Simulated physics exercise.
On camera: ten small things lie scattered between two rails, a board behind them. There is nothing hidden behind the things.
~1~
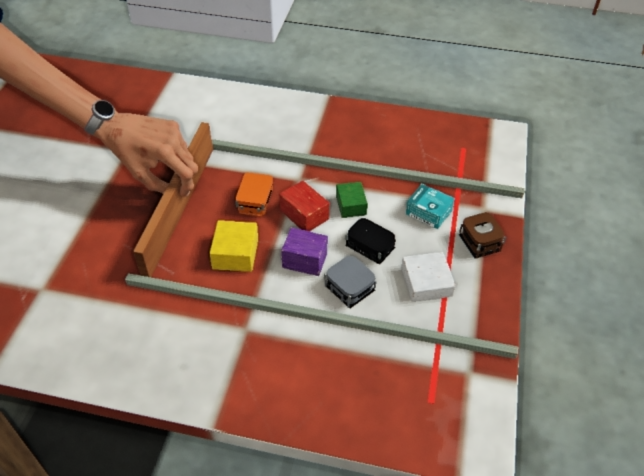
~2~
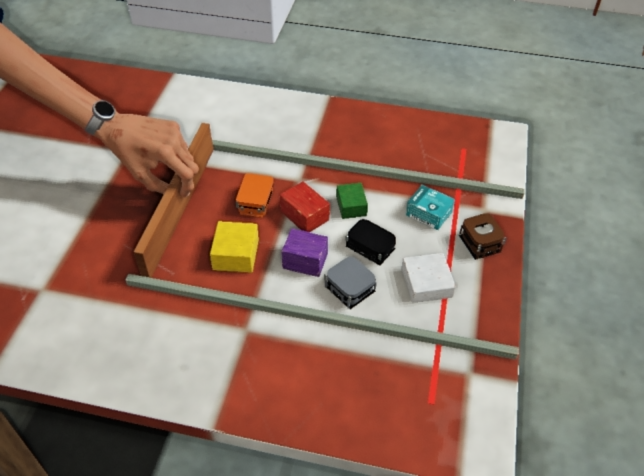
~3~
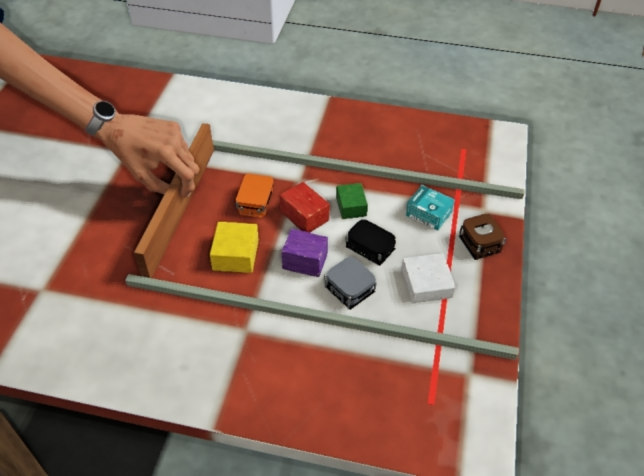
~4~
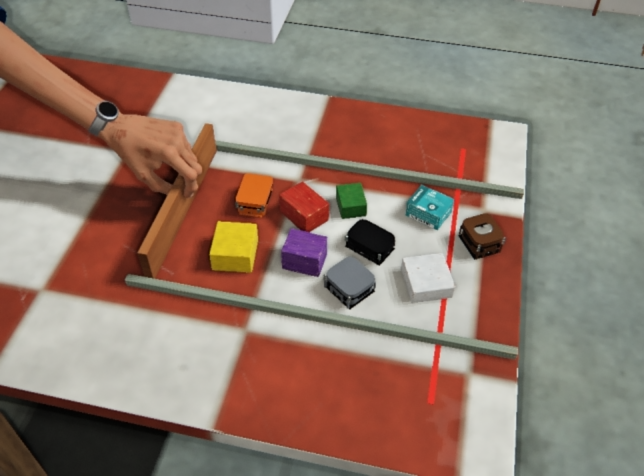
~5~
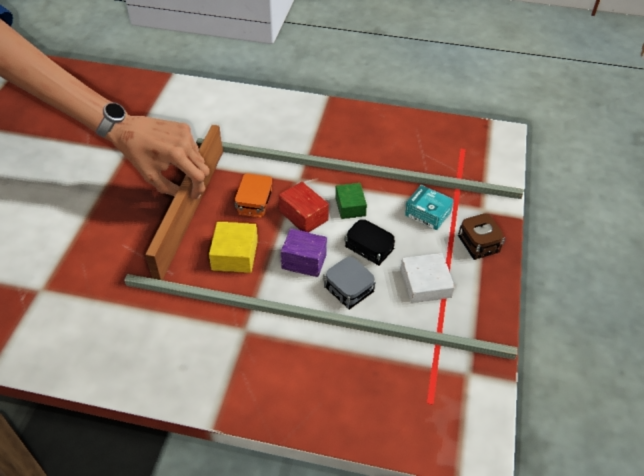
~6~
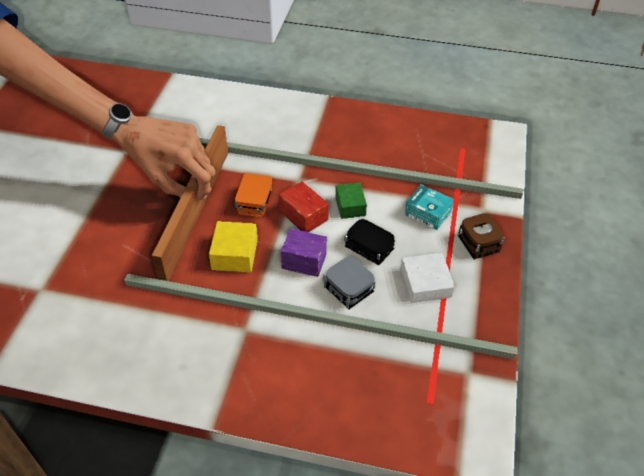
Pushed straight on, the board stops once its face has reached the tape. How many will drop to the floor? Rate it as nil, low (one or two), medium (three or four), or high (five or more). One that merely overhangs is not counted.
Medium, three or four.
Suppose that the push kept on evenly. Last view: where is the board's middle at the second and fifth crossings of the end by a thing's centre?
The first one at (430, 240), the next at (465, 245).
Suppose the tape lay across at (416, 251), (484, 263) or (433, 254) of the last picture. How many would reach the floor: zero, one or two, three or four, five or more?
In turn: None at all, five or over, one or two.
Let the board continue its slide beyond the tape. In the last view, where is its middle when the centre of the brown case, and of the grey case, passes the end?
Roughly (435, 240); roughly (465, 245).
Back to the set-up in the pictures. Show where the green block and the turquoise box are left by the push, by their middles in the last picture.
First at (472, 206); second at (507, 209).
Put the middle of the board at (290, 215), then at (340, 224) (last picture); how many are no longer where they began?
By the first moment it's 7, by the second it's 8.
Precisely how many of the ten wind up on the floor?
3.
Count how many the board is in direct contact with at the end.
3 of them.
Soon after, none off yet; brown case at rest near (481, 236); white block at rest near (427, 277); turquoise box at rest near (429, 207).
Then, none off yet; brown case at rest near (481, 236); white block moved about its own width near (460, 293); turquoise box at rest near (429, 207).
Further on, none off yet; brown case moved about its own width near (503, 234); white block moved well along near (513, 313); turquoise box moved about its own width near (470, 204).
At rest, the number that fall off is three or four; fallen, black case, white block and brown case.
